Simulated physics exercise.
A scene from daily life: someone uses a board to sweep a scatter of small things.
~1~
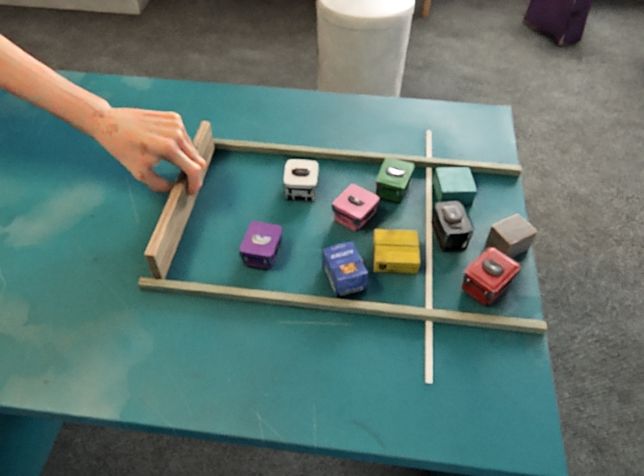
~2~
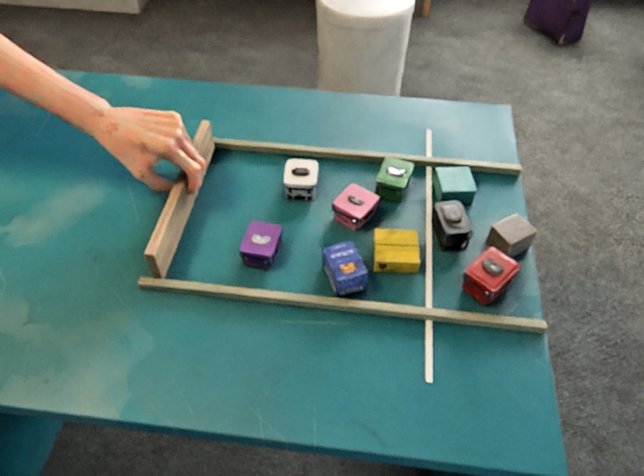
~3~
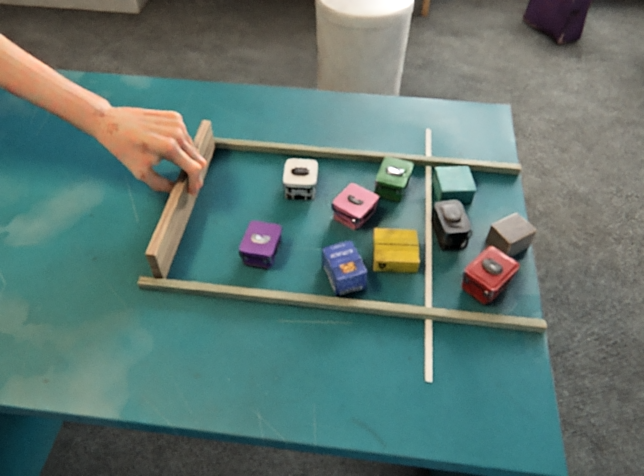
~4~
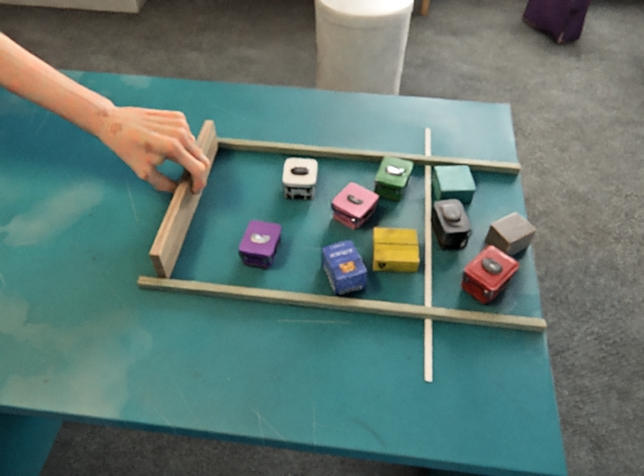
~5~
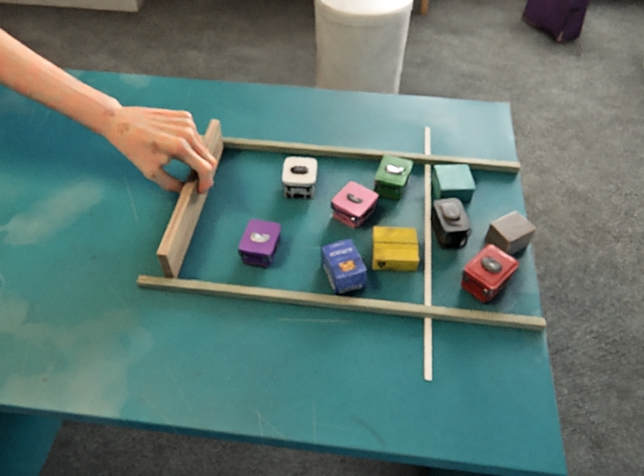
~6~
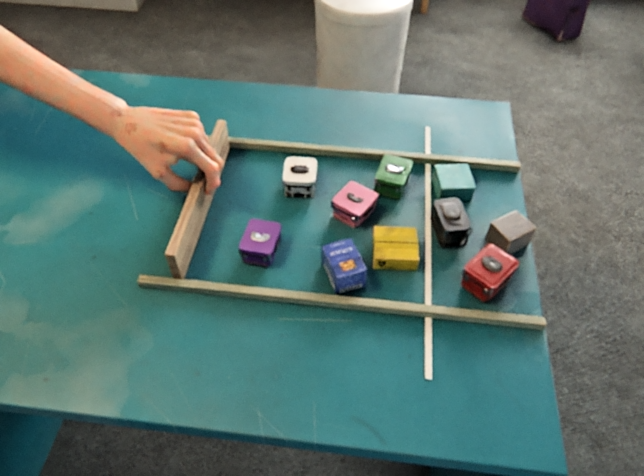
A hand sliding a wooden board slightly right between two wooden strips on a teal table, the scattered colourful blocks staying still.
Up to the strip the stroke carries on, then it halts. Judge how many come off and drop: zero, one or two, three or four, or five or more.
The push will send none off the table.
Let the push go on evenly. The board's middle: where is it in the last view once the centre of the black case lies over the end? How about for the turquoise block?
Middle approx. at (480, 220), then approx. at (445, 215).
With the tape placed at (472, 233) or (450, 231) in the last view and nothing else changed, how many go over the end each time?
3, then 2.
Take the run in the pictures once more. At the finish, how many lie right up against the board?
3 are in contact with it.
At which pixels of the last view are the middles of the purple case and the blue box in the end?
One is at about (446, 261), the other at about (480, 285).
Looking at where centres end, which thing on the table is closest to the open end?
The grey block.
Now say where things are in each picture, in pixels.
In the first frame, grey block (511, 238); red case (490, 277); turquoise block (454, 187); board (184, 195); tape (429, 233).
In the second frame, red case (489, 276); yellow box (396, 251).
In the third frame, turquoise block (453, 185); white case (301, 179).
In the fourth frame, grey block (510, 236); blue box (344, 268).
In the fifth frame, red case (488, 274); green case (393, 178).
In the sixth frame, grey block (510, 234); red case (489, 273); turquoise block (453, 183); board (202, 194); tape (428, 229).
A little later, none off yet; grey block at rest near (510, 234); red case at rest near (489, 273); turquoise block at rest near (453, 183).
Next, none off yet; grey block at rest near (510, 234); red case at rest near (492, 275); turquoise block shifted about its own width near (478, 186).
When it is over, the number that fall off is zero.
